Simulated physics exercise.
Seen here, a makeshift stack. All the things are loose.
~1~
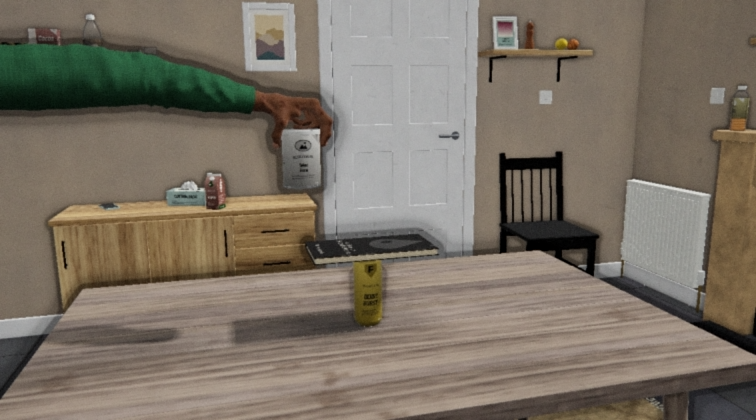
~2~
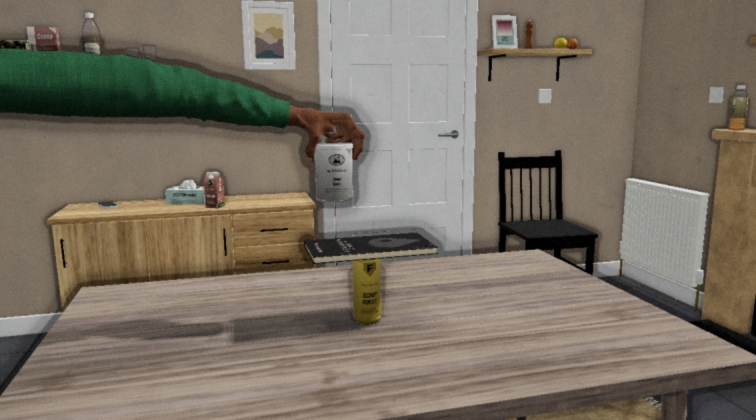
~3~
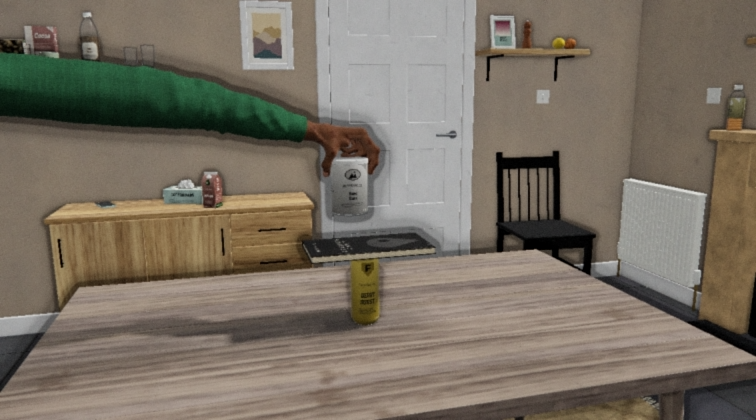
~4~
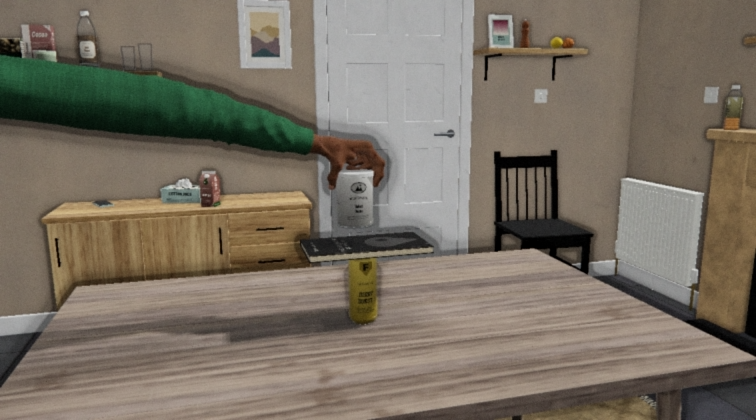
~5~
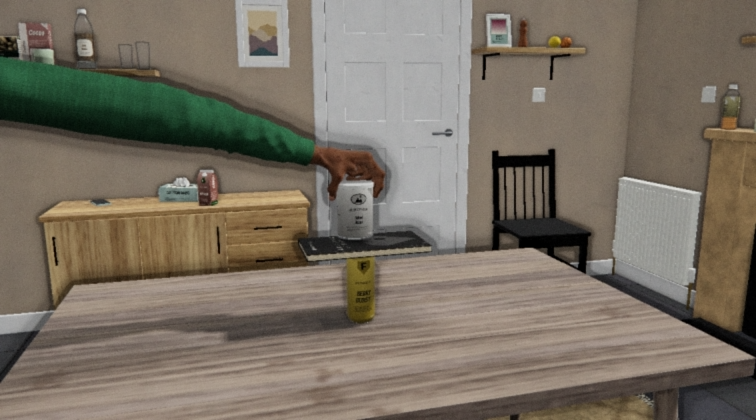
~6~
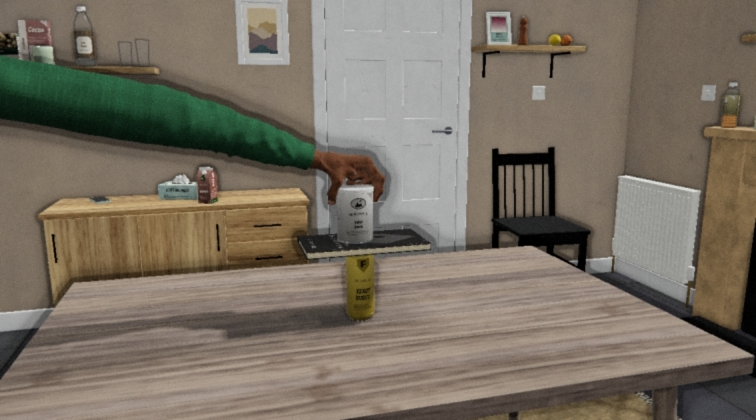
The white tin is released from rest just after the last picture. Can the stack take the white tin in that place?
Here the stack keeps its balance.
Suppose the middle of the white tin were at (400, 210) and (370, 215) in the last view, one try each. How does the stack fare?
First, it gives way; second, it holds.
Then, 0.30 s past the last view, nothing moves.
Then, 0.70 s past the last view, white tin resting near (355, 214).
Finally, all 3 still in place. Final places as the last picture's camera would see them, white tin near (355, 214). The stack holds.
